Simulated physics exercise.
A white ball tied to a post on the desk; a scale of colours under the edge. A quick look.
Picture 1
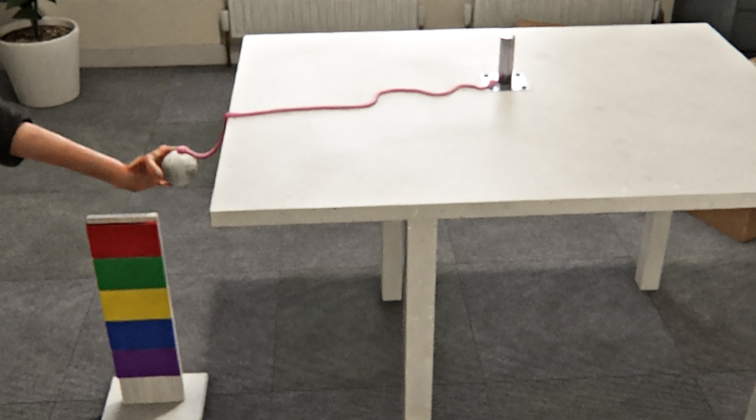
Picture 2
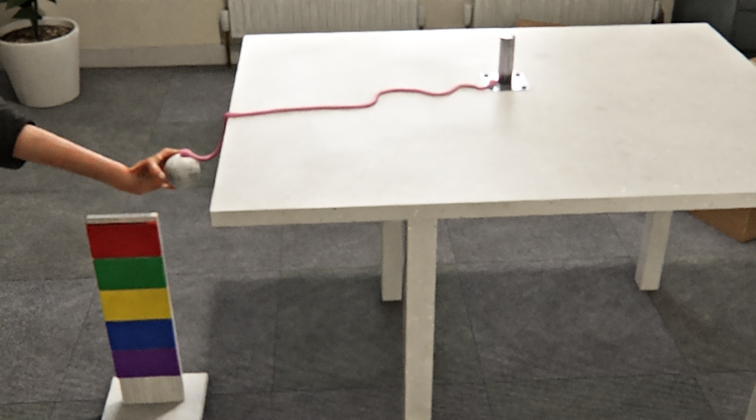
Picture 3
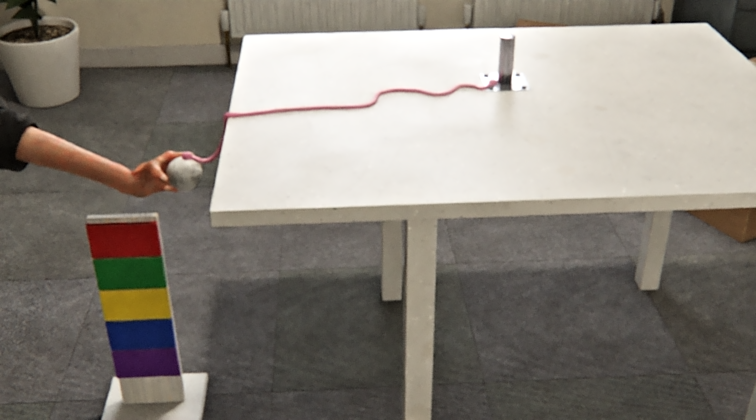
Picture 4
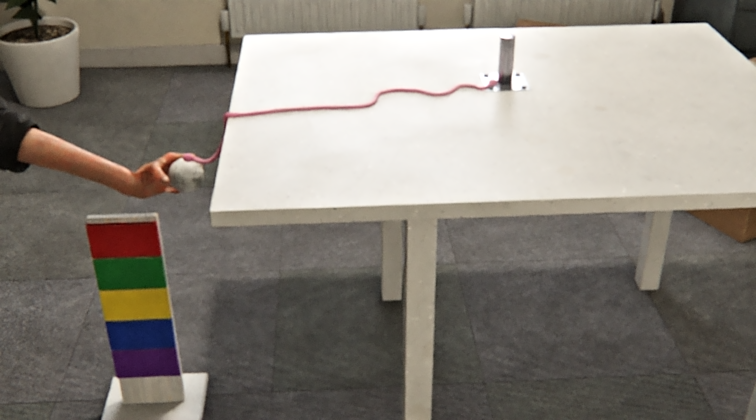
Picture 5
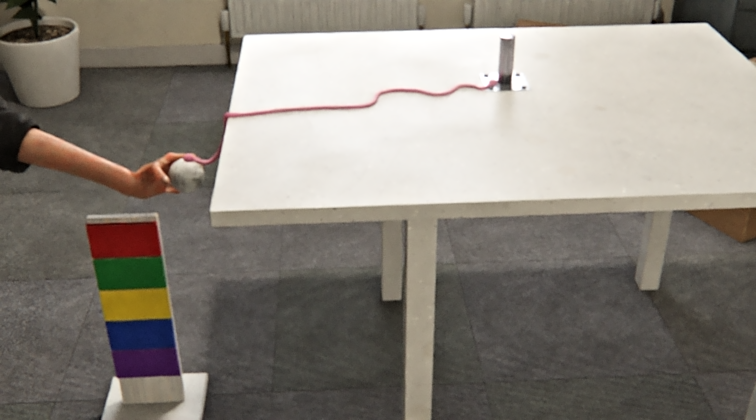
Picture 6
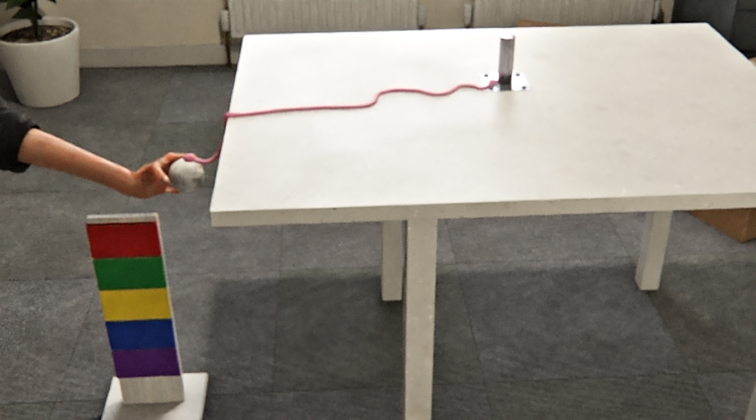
The clip opens on a hand at the left holding a white ball tied by a slack reddish cord to a post on a white table, above a striped colour scale. The hand shifts the ball very slightly right and down, then stays nearly still while everything else remains unmoved.
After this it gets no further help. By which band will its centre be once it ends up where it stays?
By the red band.
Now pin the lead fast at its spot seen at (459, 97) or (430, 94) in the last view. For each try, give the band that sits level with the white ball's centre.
For the first place it's red, and for the second red.
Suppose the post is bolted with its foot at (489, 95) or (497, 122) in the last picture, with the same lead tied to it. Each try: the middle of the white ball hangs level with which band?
First try: Green; second try: Green.
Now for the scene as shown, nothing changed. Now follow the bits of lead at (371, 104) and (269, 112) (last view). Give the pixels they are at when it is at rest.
End positions: About (332, 101) and about (230, 115).
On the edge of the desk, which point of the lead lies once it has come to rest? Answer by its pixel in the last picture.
Near (269, 112).
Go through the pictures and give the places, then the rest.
The first frame shows white ball (180, 168); red (124, 242); green (130, 274); yellow (135, 306); blue (141, 335); purple (146, 364).
The second frame shows white ball (182, 171); lead through (470, 86) (413, 91) (371, 104) (301, 109) (230, 119).
The third frame shows white ball (185, 174).
The fourth frame shows white ball (186, 175); lead through (470, 86) (413, 91) (371, 104) (301, 109) (230, 119).
The fifth frame shows white ball (187, 176).
The sixth frame shows white ball (187, 176); lead through (470, 86) (413, 91) (371, 104) (301, 109) (230, 119).
Soon after, ball near (250, 233); level with red.
Then, ball near (215, 234); level with red.
At rest, ball near (244, 232); level with red. At red.
